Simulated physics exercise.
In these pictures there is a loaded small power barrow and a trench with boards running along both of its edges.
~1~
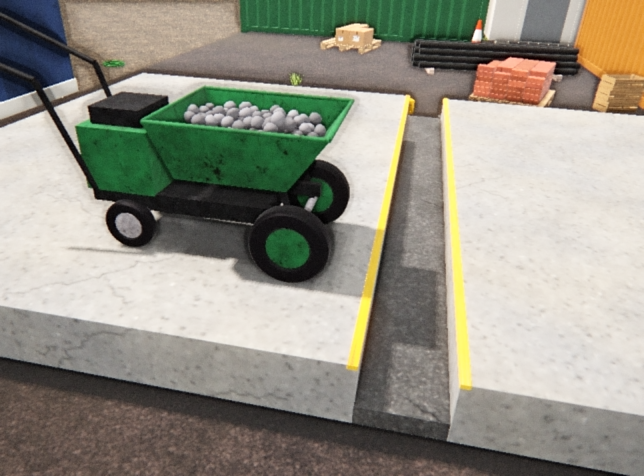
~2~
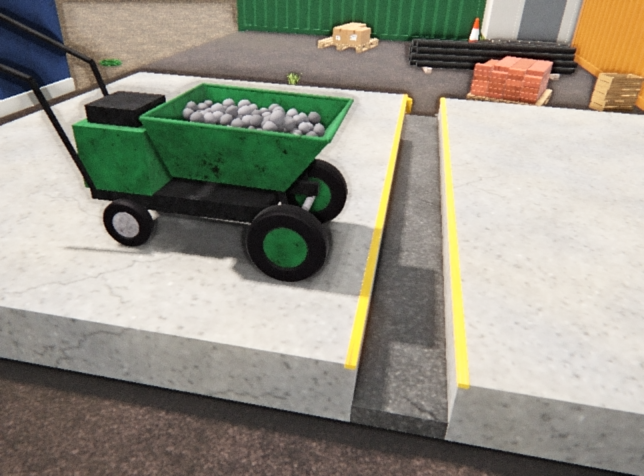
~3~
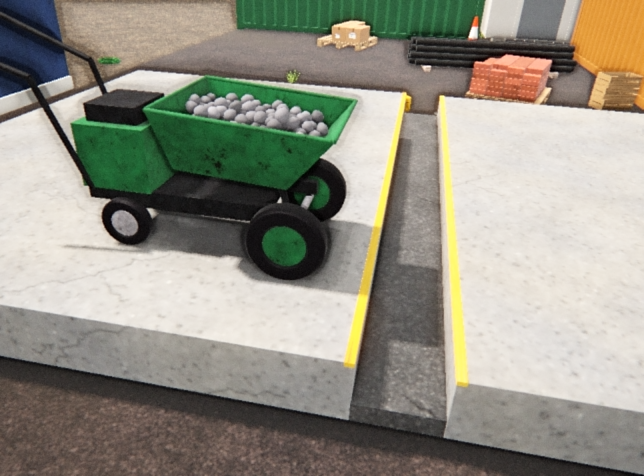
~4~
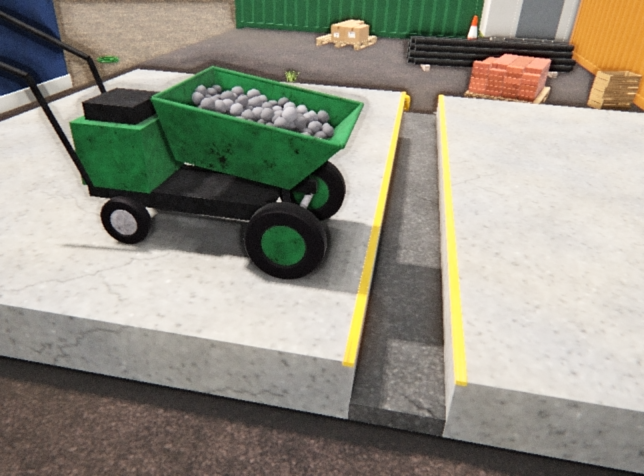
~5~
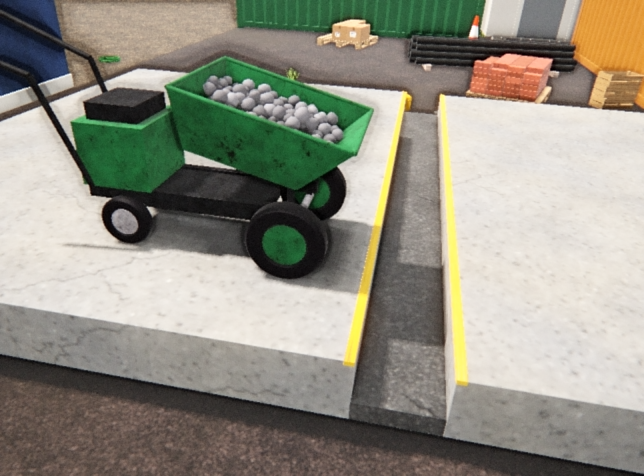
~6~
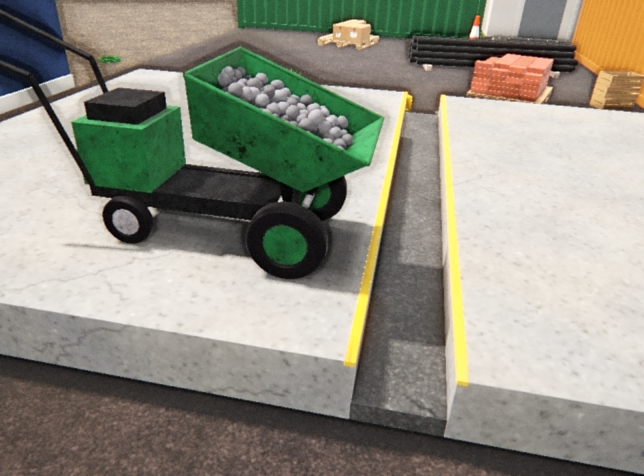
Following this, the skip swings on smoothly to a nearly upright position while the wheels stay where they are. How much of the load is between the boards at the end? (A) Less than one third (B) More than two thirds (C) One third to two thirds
(B) More than two thirds.
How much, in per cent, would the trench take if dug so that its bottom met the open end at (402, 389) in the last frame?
70 %.
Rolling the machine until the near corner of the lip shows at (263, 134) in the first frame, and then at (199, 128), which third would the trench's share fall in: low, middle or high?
First beyond two thirds, then less than a third.
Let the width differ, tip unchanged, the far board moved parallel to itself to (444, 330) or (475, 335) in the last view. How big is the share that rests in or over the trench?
Roughly 70 per cent, then roughly 100 per cent.
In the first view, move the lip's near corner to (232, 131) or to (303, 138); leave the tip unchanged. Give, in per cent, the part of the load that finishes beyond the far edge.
That comes to some 0 in a hundred for the first try and some 0 in a hundred for the second.
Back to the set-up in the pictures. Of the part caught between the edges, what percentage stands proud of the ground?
Roughly 0 percent.
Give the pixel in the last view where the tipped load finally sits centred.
Roughly at pixel (425, 284).
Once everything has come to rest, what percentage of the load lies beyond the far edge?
Result: Some 15 % of the load.
Soon after the last picture, skip tipped steeply; all in the skip.
A little later, skip tipped steeply; most in the skip; a small part in or heaped over the trench; a stray few beyond it; a stray few falling.
Later still, skip tipped right over; a small part in the skip; about two thirds in or heaped over the trench; a small part beyond it.
By the end, skip tipped right over; most in or heaped over the trench; about a quarter beyond it.
